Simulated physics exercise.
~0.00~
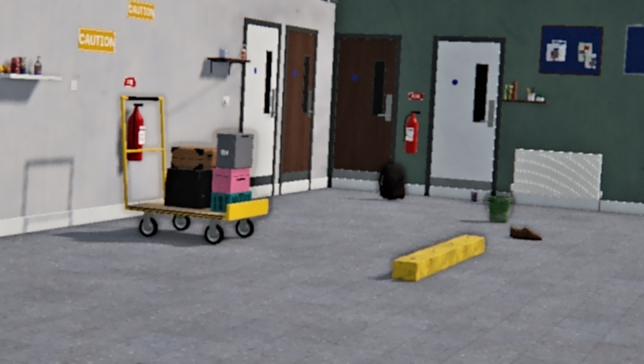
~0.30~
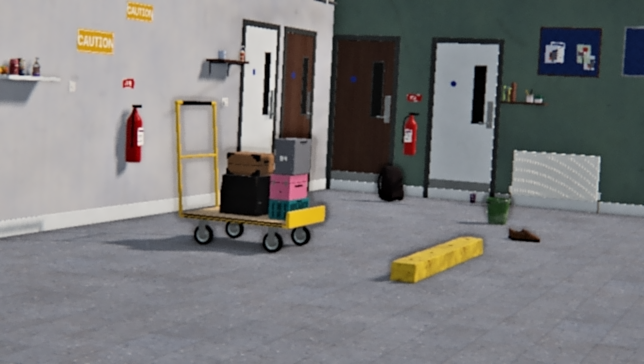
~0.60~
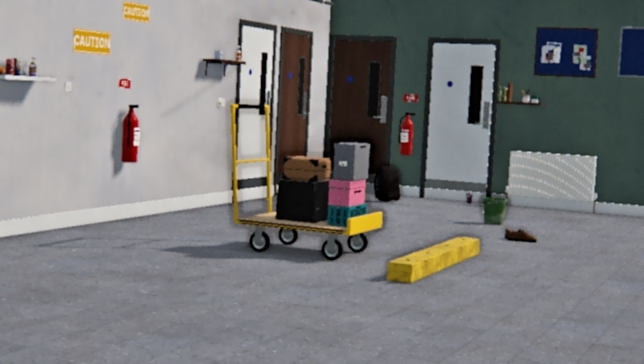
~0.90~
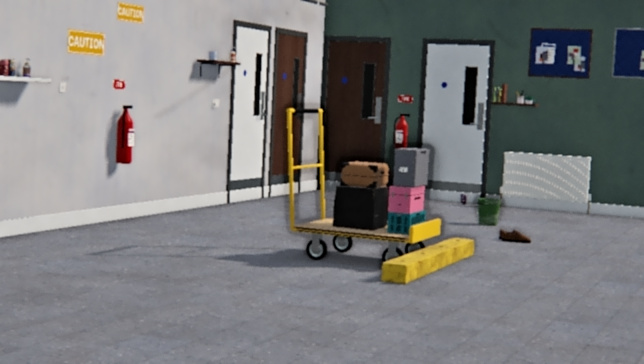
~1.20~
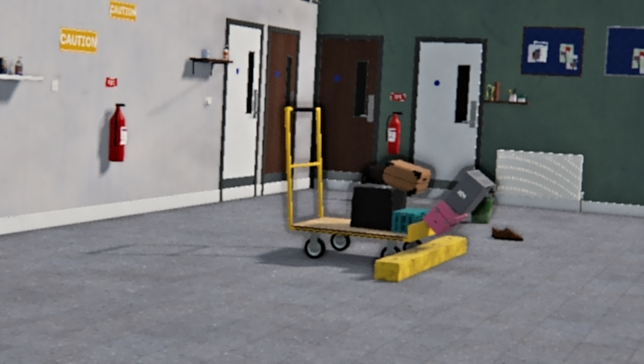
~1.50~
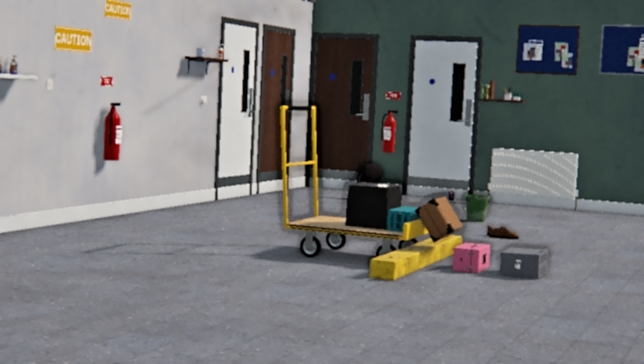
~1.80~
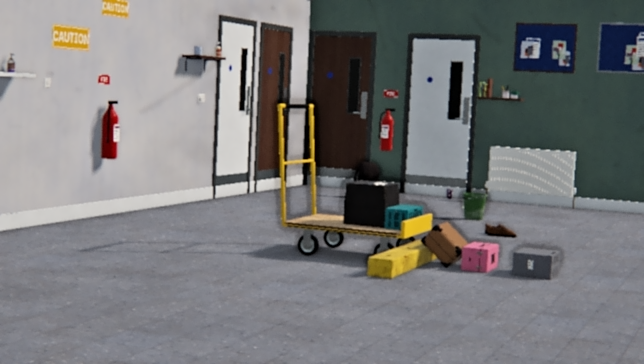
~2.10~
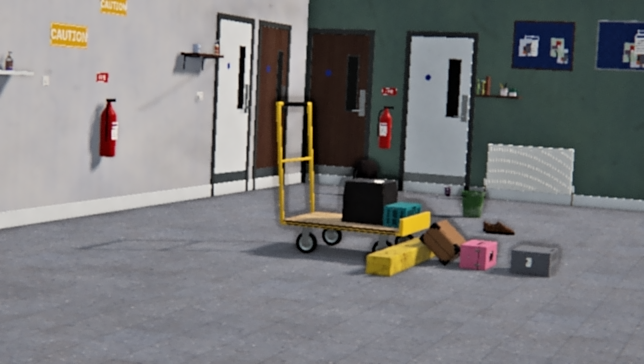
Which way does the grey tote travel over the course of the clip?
The grey tote moves to the right, first riding on the trolley and then toppling off past the beam onto the floor.
